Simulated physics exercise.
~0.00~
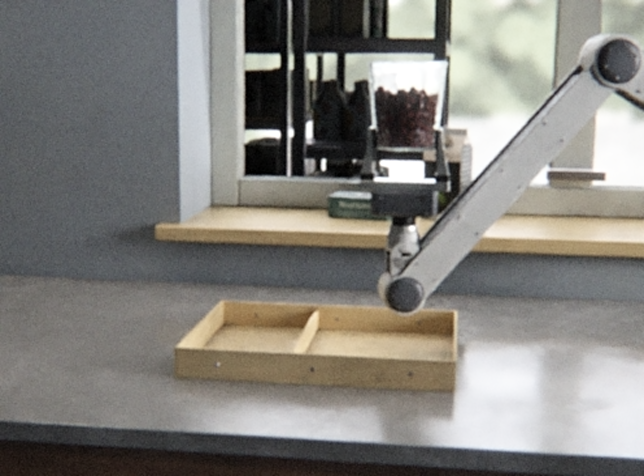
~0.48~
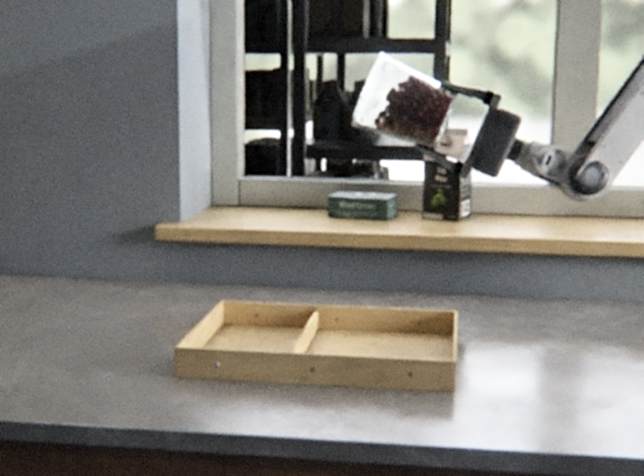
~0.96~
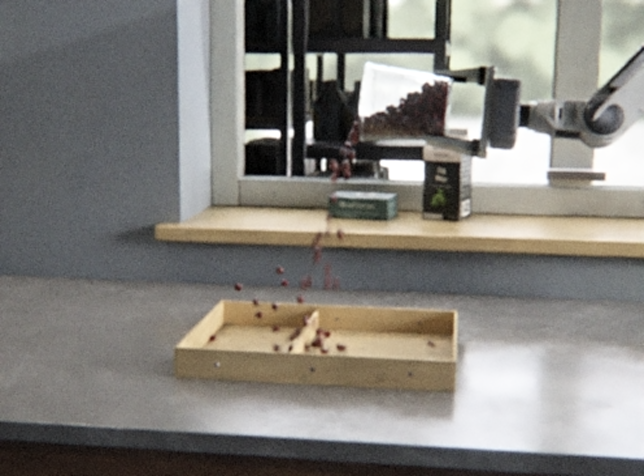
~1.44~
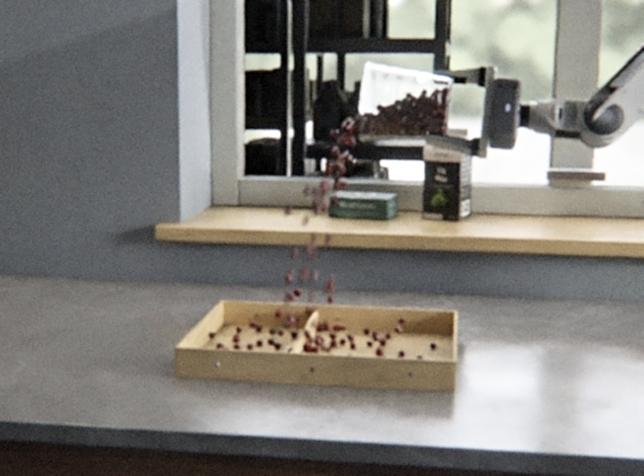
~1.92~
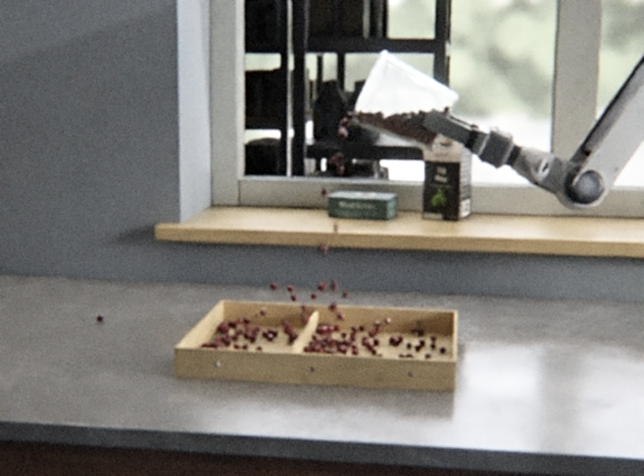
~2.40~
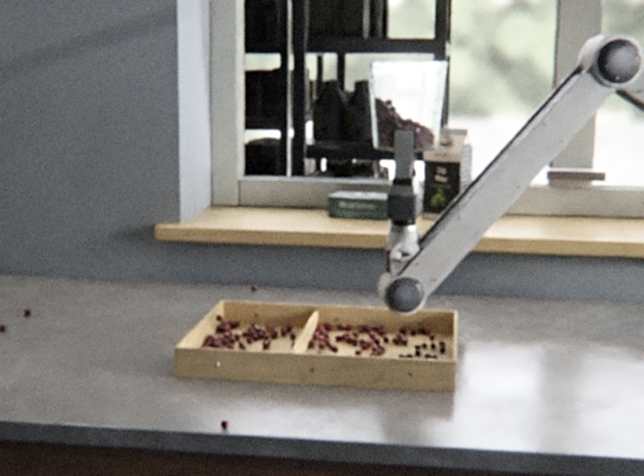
On a grey counter by a window, a robot arm tipping a clear beaker, scattering dark red beads across a divided wooden tray.
